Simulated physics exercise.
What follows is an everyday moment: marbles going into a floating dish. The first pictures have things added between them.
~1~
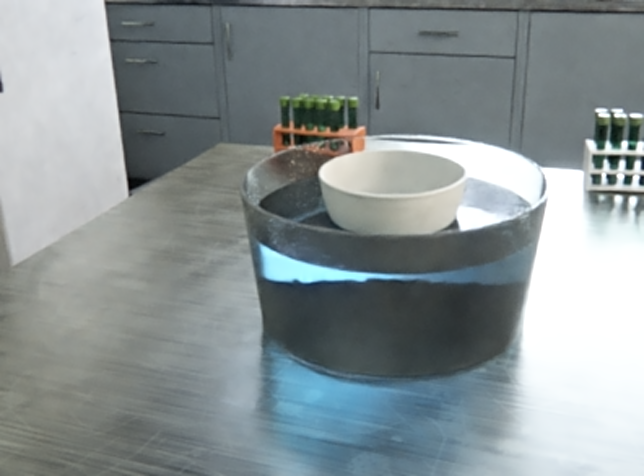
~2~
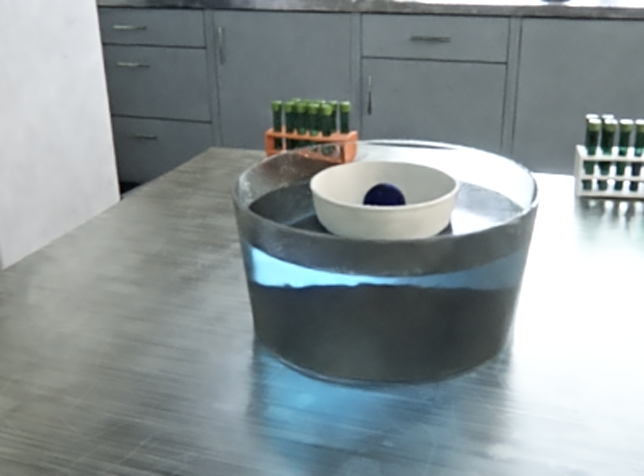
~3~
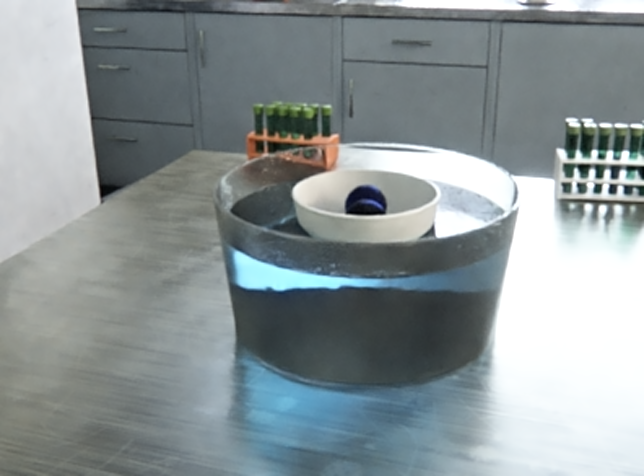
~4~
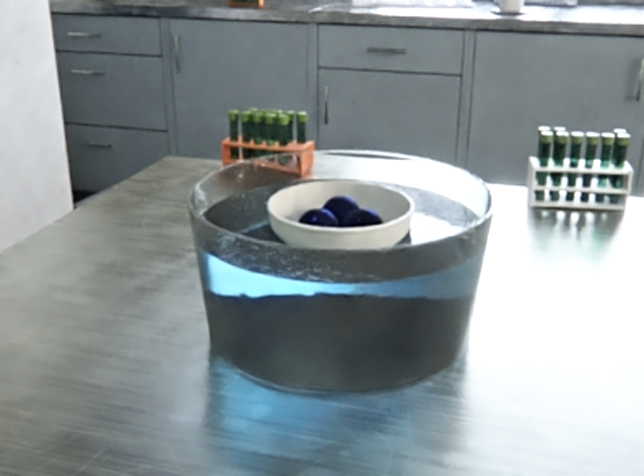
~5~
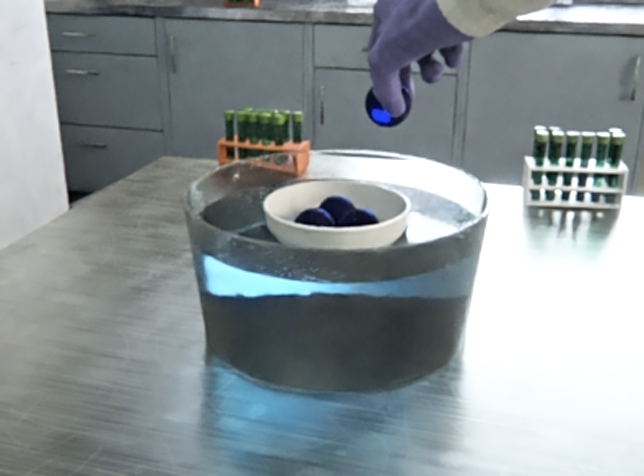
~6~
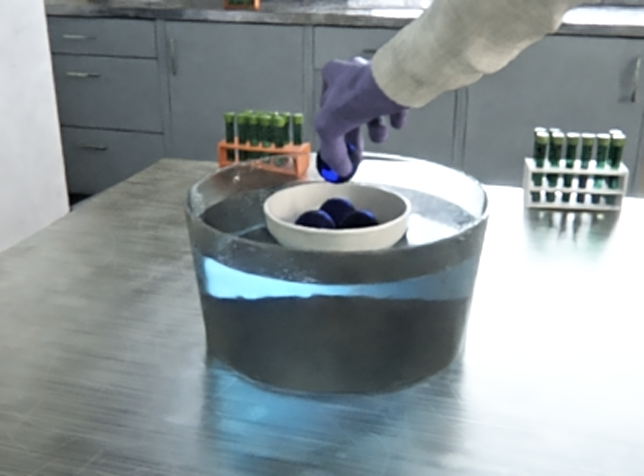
Dark blue marbles gathering one by one in a white floating dish, then a purple-gloved hand lowering another toward it.
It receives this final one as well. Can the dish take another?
I think it's fine with that one.
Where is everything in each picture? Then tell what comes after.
Dish (393, 173) empty; most of its side above the surface, in the first frame.
Dish (384, 184) with one aboard; about two thirds of its side above the surface, in the second frame.
Dish (366, 193) with two aboard; about two thirds of its side above the surface, in the third frame.
Dish (341, 205) with three aboard; about half of its side above the surface, in the fourth frame.
Dish (337, 205) with three aboard; about half of its side above the surface; the next glass marble in the hand at (388, 104), in the fifth frame.
Dish (337, 207) with three aboard; about half of its side above the surface; the next glass marble in the hand at (337, 162), in the sixth frame.
Shortly, the glass marble is in and the dish dips.
Then, it steadies; about a third of its side above the surface.
At the finish, the dish floats; about a third of its side above the surface.
